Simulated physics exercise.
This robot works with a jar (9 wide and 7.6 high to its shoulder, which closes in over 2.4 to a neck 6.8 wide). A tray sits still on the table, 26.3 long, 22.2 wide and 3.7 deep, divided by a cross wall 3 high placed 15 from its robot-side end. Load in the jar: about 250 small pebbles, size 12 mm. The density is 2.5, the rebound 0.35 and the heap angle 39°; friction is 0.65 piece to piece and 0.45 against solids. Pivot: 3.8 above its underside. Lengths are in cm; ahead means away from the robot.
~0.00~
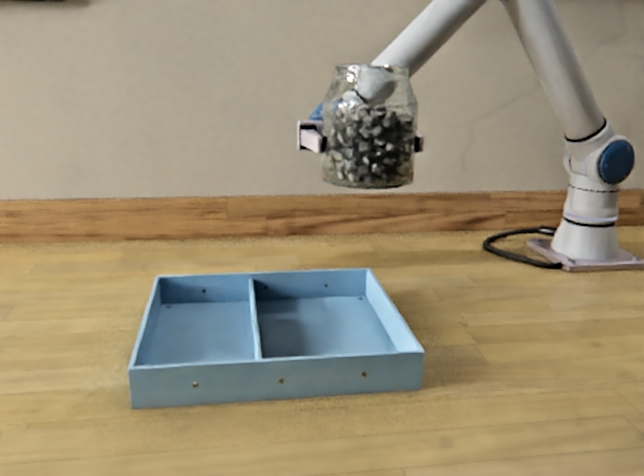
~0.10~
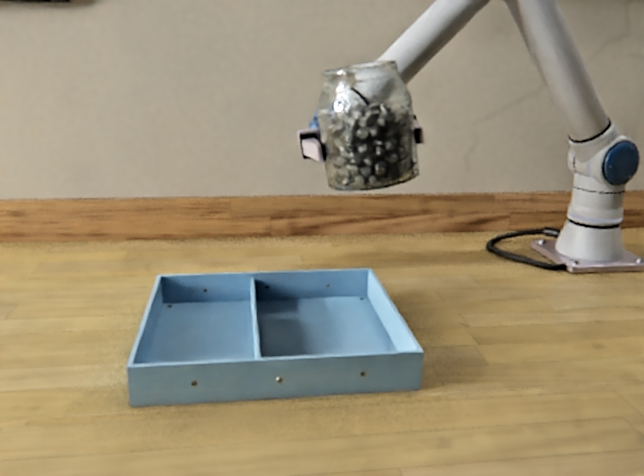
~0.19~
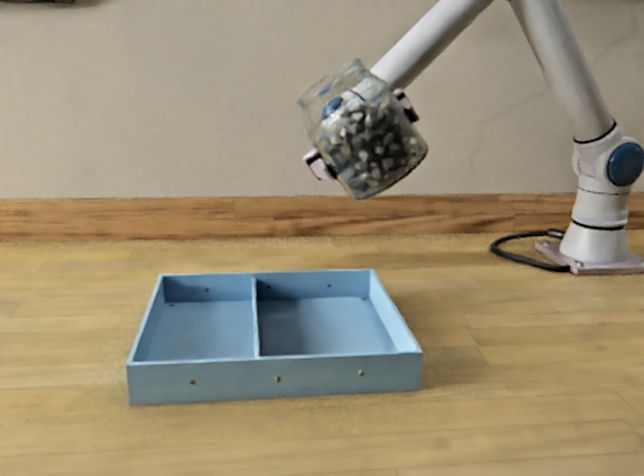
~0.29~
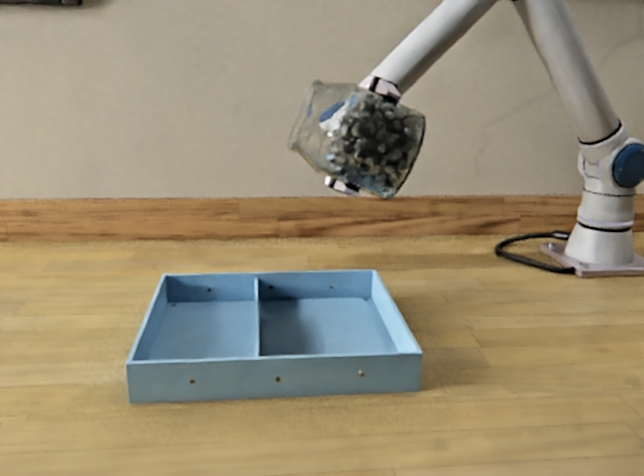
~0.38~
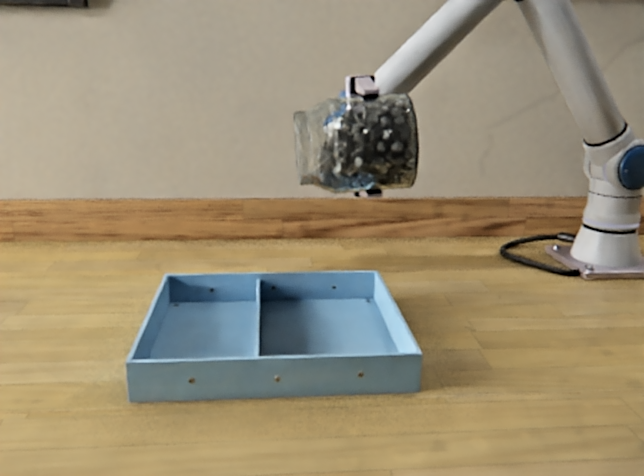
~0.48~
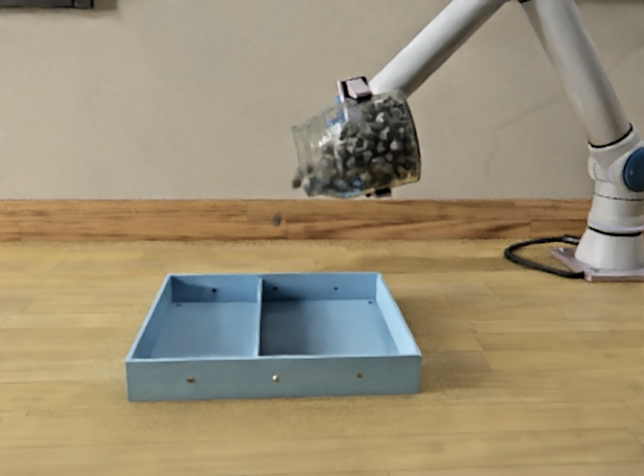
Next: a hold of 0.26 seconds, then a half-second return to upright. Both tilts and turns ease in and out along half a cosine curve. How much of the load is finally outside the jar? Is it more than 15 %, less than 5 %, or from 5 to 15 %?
From 5 to 15 %.
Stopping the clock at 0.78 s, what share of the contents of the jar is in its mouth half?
Mouth-half share: Approx. 50 %.
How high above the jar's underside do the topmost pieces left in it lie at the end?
I'd put it at about 8.0 cm from the underside.
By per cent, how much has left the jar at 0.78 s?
10 % so far.
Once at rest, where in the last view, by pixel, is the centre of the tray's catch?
It's centred about (267, 333).
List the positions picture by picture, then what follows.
In the first frame, jar middle at (368, 143), upright; upper third of the load around (368, 124), from x 330 to 410, top at y 110; 249 in the jar.
In the second frame, jar middle at (369, 143), tipped 10°; upper third of the load around (370, 124), from x 330 to 410, top at y 110.
In the third frame, jar middle at (369, 143), tipped 36°; upper third of the load around (375, 124), from x 325 to 415, top at y 100.
In the fourth frame, jar middle at (370, 143), tipped 68°; upper third of the load around (375, 121), from x 330 to 415, top at y 100.
In the fifth frame, jar middle at (372, 144), tipped 94°; upper third of the load around (376, 124), from x 320 to 410, top at y 105.
In the sixth frame, jar middle at (373, 144), tipped 104°; upper third of the load around (382, 131), from x 275 to 410, top at y 105; 248 in the jar, 1 in flight or on a rim.
By 0.78 s, tipped 102°, highest piece 25 above the table; 230 in the jar, 9 in the robot-side part, 9 in the far-side part, 1 in flight or on a rim.
By 1.09 s, tipped 22°, highest piece 28 above the table; 228 in the jar, 12 in the robot-side part, 9 in the far-side part.
By 1.44 s, upright, highest piece 26 above the table; 228 in the jar, 12 in the robot-side part, 9 in the far-side part.
By 2.14 s, upright, highest piece 26 above the table; 228 in the jar, 12 in the robot-side part, 9 in the far-side part.
Final count, 228 in the jar, 12 in the robot-side part, 9 in the far-side part. That is 8 % outside the jar.
